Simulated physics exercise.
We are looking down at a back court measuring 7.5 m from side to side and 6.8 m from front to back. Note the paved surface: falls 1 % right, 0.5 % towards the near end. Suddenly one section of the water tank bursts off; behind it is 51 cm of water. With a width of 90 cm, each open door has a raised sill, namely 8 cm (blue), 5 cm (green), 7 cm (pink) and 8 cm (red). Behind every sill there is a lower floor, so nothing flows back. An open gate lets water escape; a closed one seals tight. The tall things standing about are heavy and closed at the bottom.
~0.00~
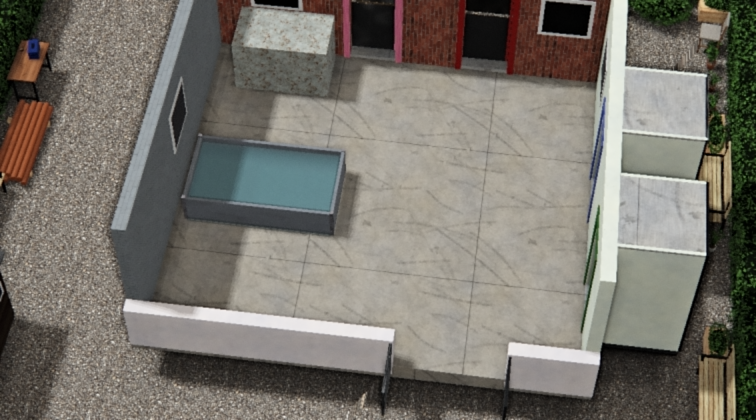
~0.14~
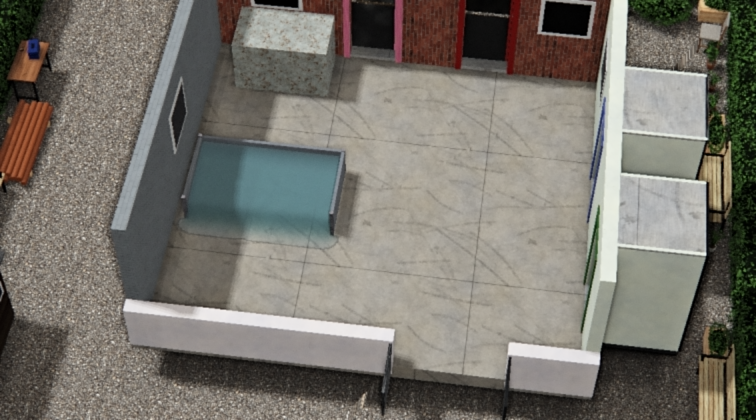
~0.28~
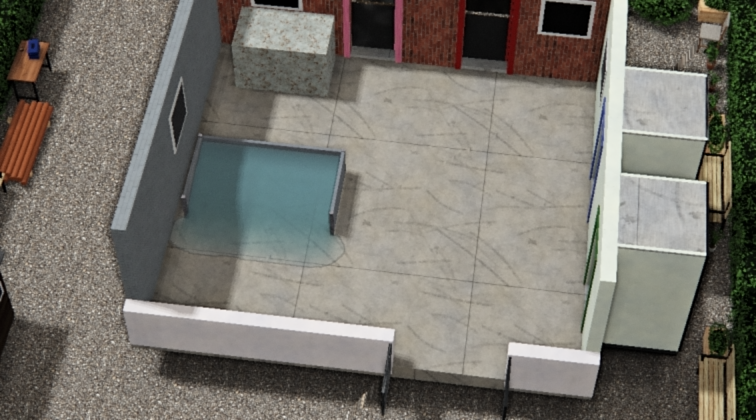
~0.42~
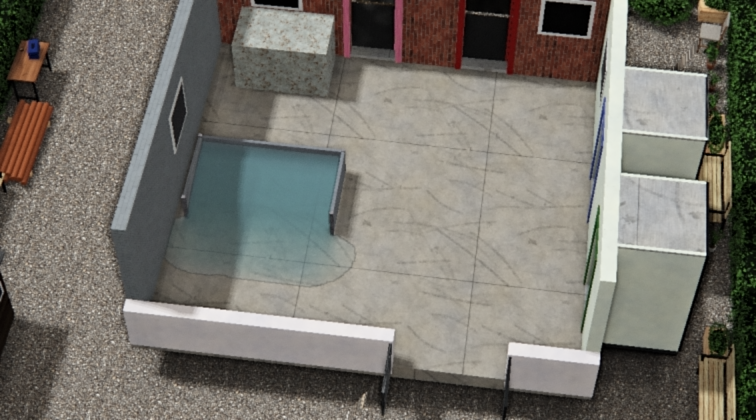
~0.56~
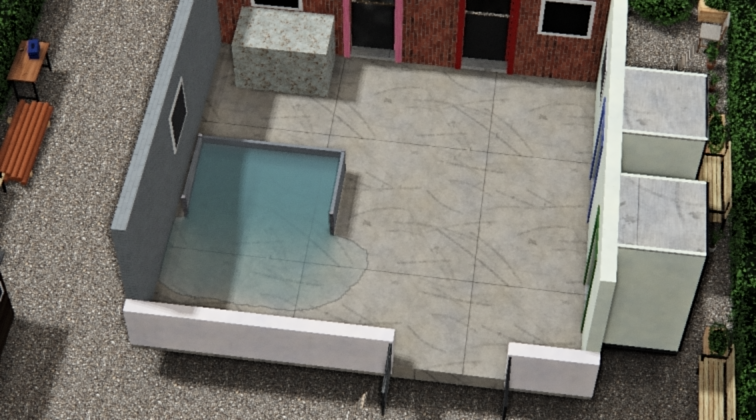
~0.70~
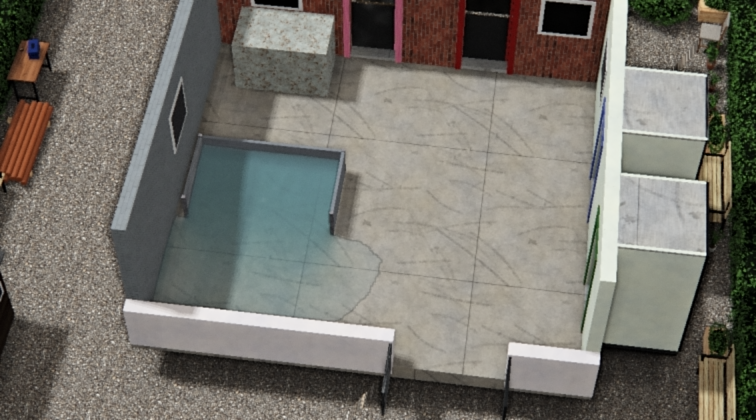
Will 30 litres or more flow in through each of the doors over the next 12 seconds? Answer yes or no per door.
Blue door: No, green door: Yes, pink door: No, red door: No.
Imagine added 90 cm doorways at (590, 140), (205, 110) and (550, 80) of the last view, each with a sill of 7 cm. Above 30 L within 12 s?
Check each in turn: The first fails, the second fails, the third fails.
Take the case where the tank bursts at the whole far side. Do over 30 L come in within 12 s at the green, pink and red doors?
Door green stays within, door pink goes beyond, door red stays within.
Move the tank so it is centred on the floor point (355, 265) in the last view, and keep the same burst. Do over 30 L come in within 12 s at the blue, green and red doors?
Well, against that limit, at blue it's within bounds, at green it's within bounds, and at red it's within bounds.
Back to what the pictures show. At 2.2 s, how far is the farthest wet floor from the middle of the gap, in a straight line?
Roughly 4.6 m.
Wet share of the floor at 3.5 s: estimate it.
Around 35 per cent wet.
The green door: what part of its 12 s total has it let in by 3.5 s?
By then it's near 0% of the total.
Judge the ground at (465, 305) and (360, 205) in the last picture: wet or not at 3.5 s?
Soaked, untouched.
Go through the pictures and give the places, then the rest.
In the first frame, the water tank at (265, 177) is whole and still, 51 cm deep.
In the second frame, water pours out at (259, 218) and has run 1.4 m, to (183, 226); typically 7 cm deep outside, 51 cm at the water tank's back.
In the third frame, water pours out at (259, 219) and has run 1.5 m, to (174, 236); typically 10 cm deep outside, 51 cm at the water tank's back.
In the fourth frame, water pours out at (259, 220) and has run 1.8 m, to (344, 266); typically 8 cm deep outside, 46 cm at the water tank's back.
In the fifth frame, water pours out at (259, 220) and has run 2.1 m, to (340, 291); typically 7 cm deep outside, 43 cm at the water tank's back.
In the sixth frame, water pours out at (259, 220) and has run 2.4 m, to a hidden place; typically 6 cm deep outside, 41 cm at the water tank's back.
After 1.4 s water covers 20 % of the floor and is deepest (37 cm) near (240, 335); blue door not reached, green door not reached, pink door not reached, red door not reached.
After 2.2 s water covers 25 % of the floor and is deepest (34 cm) near (147, 324); blue door not reached, green door not reached, pink door not reached, red door not reached.
After 3.5 s water covers 35 % of the floor and is deepest (18 cm) near (183, 226); blue door not reached, green door not reached, pink door not reached, red door not reached.
After 7.0 s water covers 55 % of the floor and is deepest (12 cm) near (581, 297); blue door 8 cm at the sill, 0 L in, green door 12 cm at the sill, 90 L in, pink door not reached, red door not reached.
After 12.0 s water covers 75 % of the floor and is deepest (8 cm) near (566, 374); blue door 4 cm at the sill, 0 L in, green door 8 cm at the sill, 151 L in, pink door 1 cm at the sill, 0 L in, red door 4 cm at the sill, 0 L in.
